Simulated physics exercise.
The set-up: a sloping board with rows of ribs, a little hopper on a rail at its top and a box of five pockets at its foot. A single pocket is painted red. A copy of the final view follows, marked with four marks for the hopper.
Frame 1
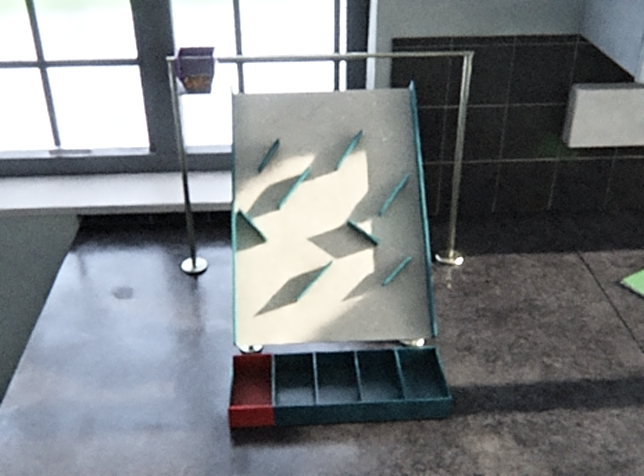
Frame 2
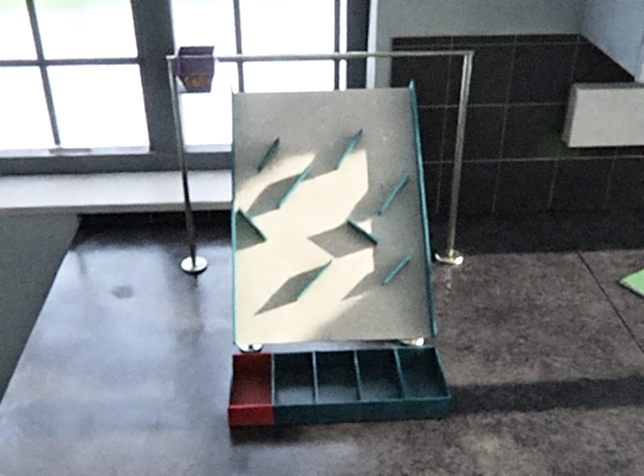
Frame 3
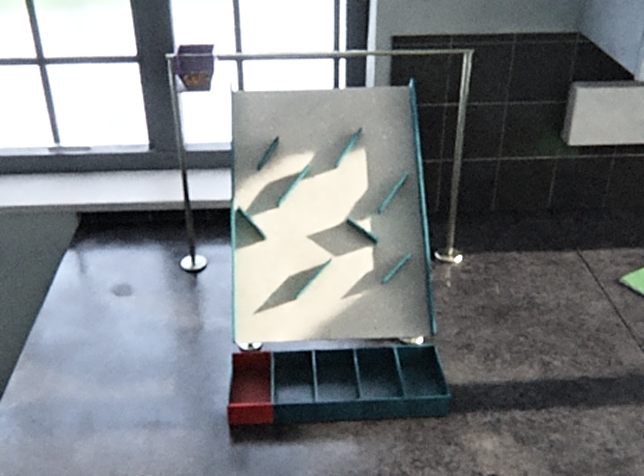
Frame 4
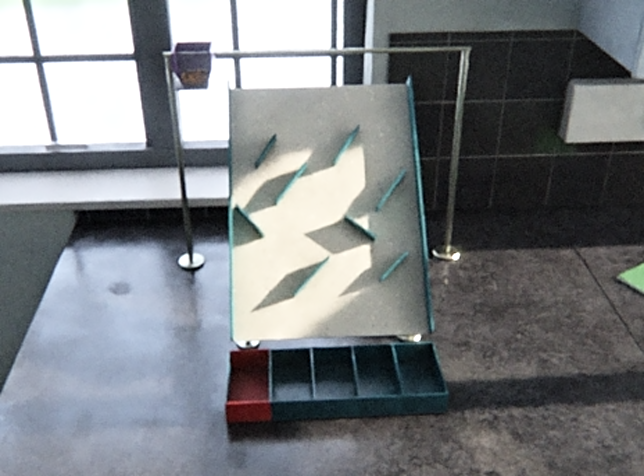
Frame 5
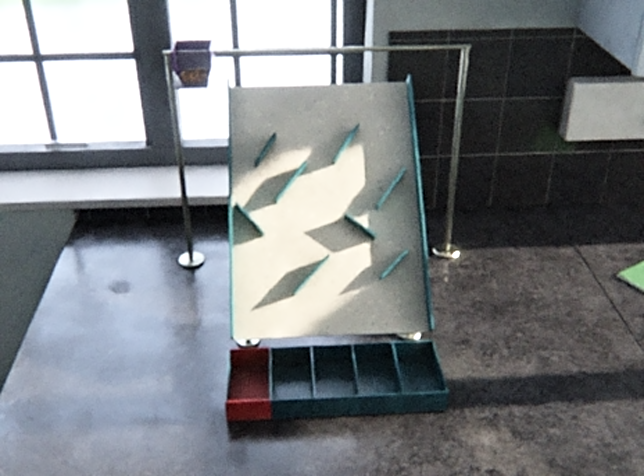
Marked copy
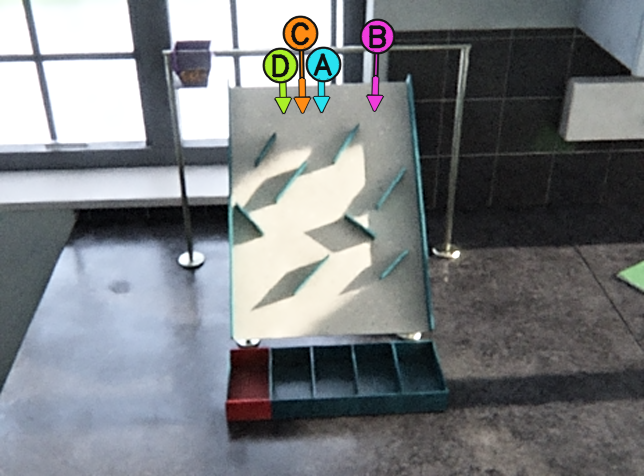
On a dark countertop by a window, a sloping board with teal ribs stood above a row of five pockets, the leftmost red, and nothing moved except for a slight shift of the view.
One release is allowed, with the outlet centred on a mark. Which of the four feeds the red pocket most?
Go for A.
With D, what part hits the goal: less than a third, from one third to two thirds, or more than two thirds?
It is less than a third.
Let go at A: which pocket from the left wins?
The first from the left.
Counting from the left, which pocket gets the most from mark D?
The second.
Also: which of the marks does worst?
Here it is mark B.
On the marked copy, mark A meets the board at (321, 106); mark B meets the board at (374, 105); mark C meets the board at (302, 107); mark D meets the board at (283, 107).
If A is chosen, about half in the red pocket, about a third in other pockets.
If B is chosen, a small part in the red pocket, most in other pockets, a small part held on the board, a stray few outside the box.
If C is chosen, about a quarter in the red pocket, about two thirds in other pockets.
If D is chosen, about a quarter in the red pocket, most in other pockets, a stray few held on the board.
